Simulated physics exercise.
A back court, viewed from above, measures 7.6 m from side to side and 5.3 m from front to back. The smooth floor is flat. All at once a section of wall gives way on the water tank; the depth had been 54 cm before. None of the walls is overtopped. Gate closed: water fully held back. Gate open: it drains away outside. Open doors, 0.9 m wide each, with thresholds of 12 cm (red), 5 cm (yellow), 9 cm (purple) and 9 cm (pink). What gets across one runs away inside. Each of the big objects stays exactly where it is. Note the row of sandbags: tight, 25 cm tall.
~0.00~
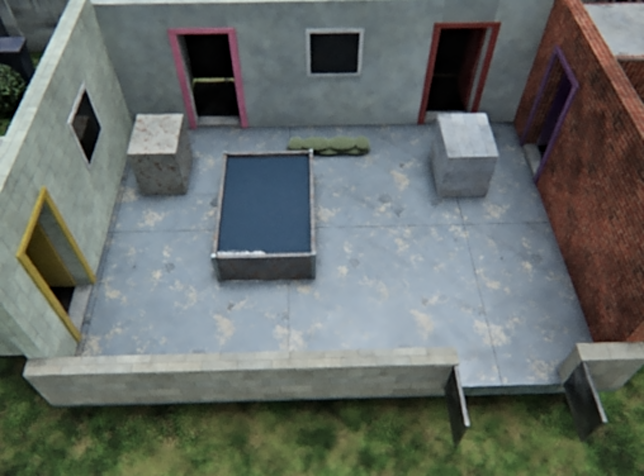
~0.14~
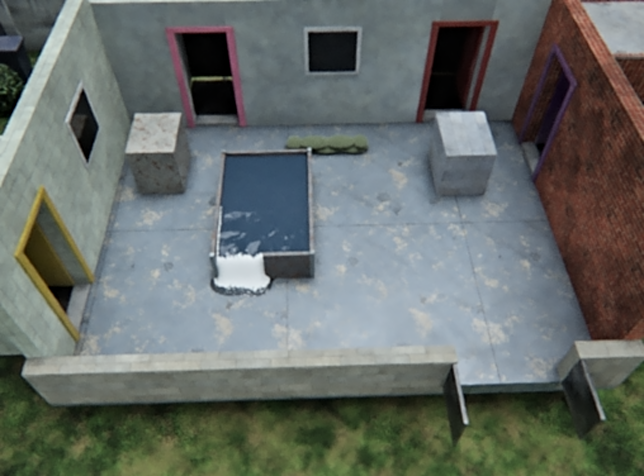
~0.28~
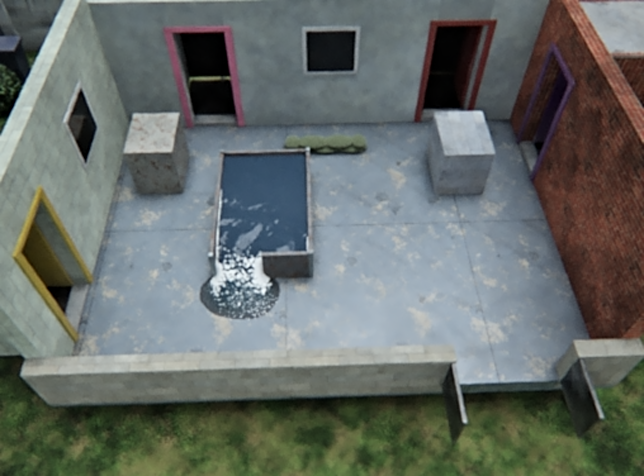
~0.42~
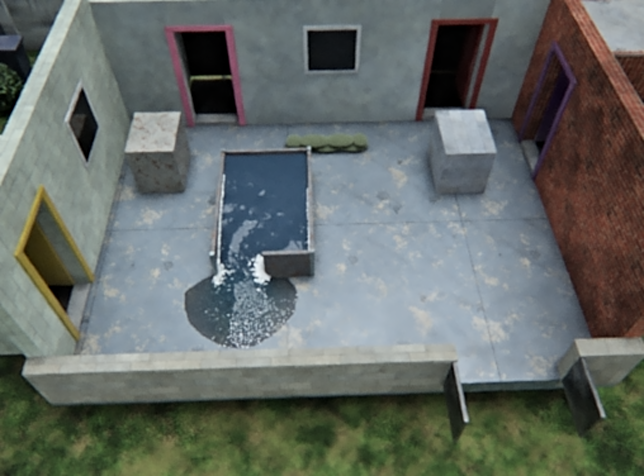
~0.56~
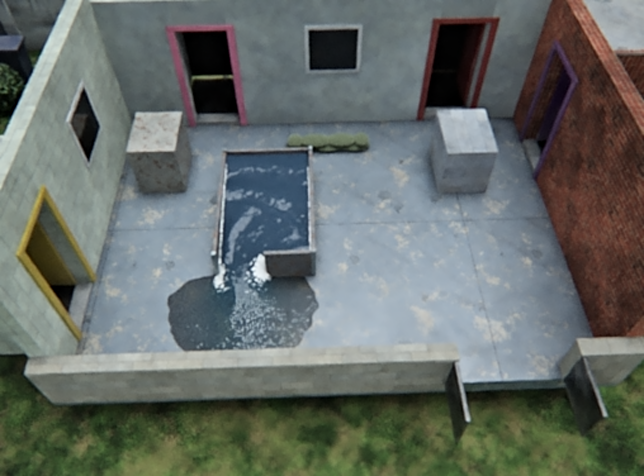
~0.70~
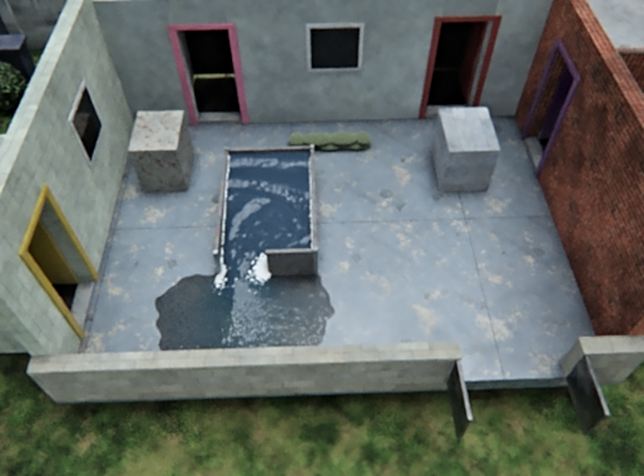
A walled courtyard holds a water tank whose front breaks open, pouring water across the floor.
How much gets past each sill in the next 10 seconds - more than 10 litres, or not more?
Outcome: At the red door the water let in will remain short of the limit, at the yellow door the water let in will surpass the limit, at the purple door the water let in will remain short of the limit, at the pink door the water let in will remain short of the limit.
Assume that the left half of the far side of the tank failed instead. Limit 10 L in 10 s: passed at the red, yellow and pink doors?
Against that limit: Red not over, yellow below, pink past it.
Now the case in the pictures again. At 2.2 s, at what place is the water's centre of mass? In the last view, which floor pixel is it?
Around (256, 265) in the last picture.
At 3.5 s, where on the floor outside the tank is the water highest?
Roughly pixel (72, 378).
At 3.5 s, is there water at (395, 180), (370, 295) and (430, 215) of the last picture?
Listed in sequence, the spots are bone dry, drenched and bone dry.
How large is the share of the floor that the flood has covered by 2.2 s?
About 20 per cent.
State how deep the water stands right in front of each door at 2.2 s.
Depths: Red door 0 cm, yellow door 9 cm, purple door 0 cm, pink door 0 cm.
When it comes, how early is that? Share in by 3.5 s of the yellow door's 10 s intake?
Roughly 25 percent is in by then.
After 1.4 s water covers 15 % of the floor and is deepest (28 cm) near (238, 372); red door not reached, yellow door not reached, purple door not reached, pink door not reached.
After 2.2 s water covers 20 % of the floor and is deepest (30 cm) near (85, 377); red door not reached, yellow door 9 cm at the sill, 0 L in, purple door not reached, pink door not reached.
After 3.5 s water covers 45 % of the floor and is deepest (22 cm) near (72, 378); red door not reached, yellow door 12 cm at the sill, 23 L in, purple door not reached, pink door not reached.
After 6.0 s water covers 65 % of the floor and is deepest (14 cm) near (72, 378); red door not reached, yellow door 10 cm at the sill, 68 L in, purple door 2 cm at the sill, 0 L in, pink door 3 cm at the sill, 0 L in.
After 10.0 s water covers 85 % of the floor and is deepest (8 cm) near (72, 378); red door 4 cm at the sill, 0 L in, yellow door 7 cm at the sill, 95 L in, purple door 3 cm at the sill, 0 L in, pink door 6 cm at the sill, 0 L in.
